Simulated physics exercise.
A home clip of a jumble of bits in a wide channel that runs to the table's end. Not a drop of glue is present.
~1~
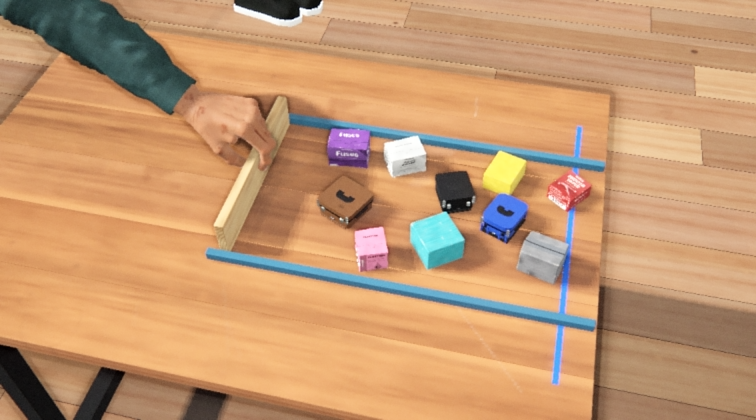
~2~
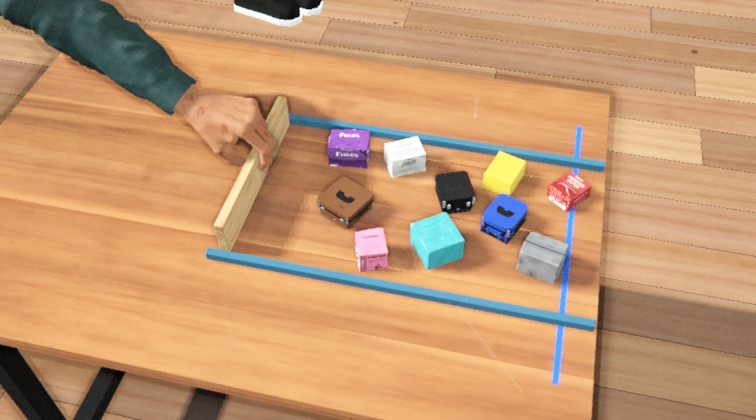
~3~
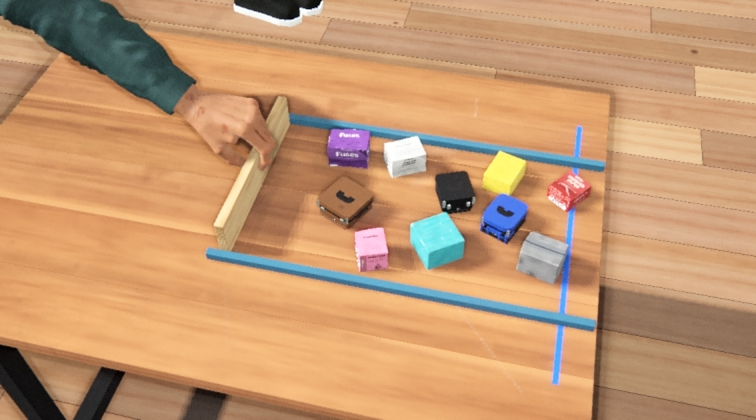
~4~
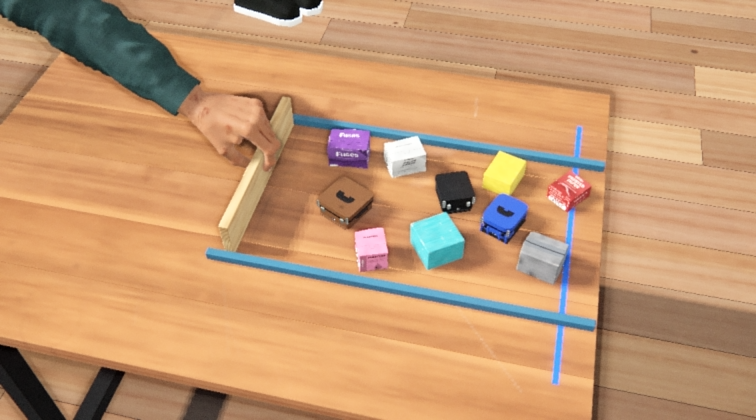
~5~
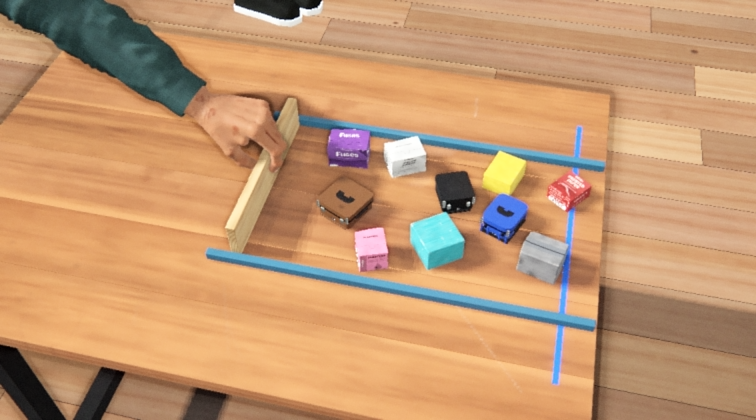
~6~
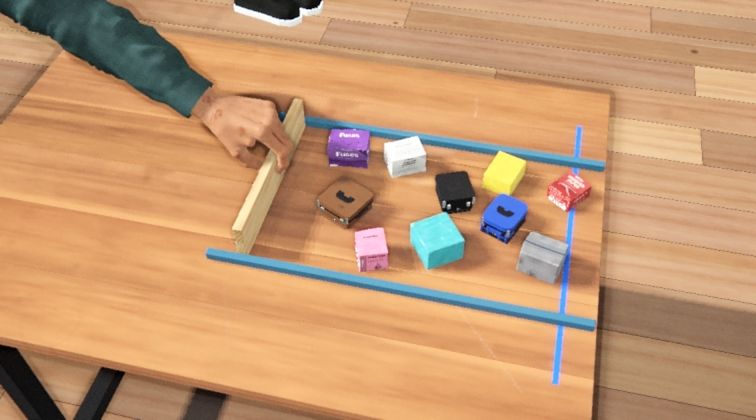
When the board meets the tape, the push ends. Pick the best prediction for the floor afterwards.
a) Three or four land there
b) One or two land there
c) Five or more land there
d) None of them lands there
Answer: C.
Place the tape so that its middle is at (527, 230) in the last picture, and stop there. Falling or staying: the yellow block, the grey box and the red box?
Yellow block goes off, grey box goes off, red box goes off.
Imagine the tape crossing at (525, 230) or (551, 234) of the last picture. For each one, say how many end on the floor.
In the first try the count is 3, and in the second it is 6.
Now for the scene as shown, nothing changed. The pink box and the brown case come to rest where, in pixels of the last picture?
For the pink box it's (580, 300), and for the brown case it's (592, 235).
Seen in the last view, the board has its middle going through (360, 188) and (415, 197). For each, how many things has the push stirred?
Counts: 3, 7.
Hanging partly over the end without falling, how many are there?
Count of overhanging things: 2.
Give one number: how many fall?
The total is 7.
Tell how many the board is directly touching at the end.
All in all, 3.
Early on, none off yet; red box at rest near (569, 191); grey box at rest near (542, 258); blue case at rest near (504, 219).
Finally, the number that fall off is five or more; lost, white box, turquoise block, black case, yellow block, blue case, grey box and red box.
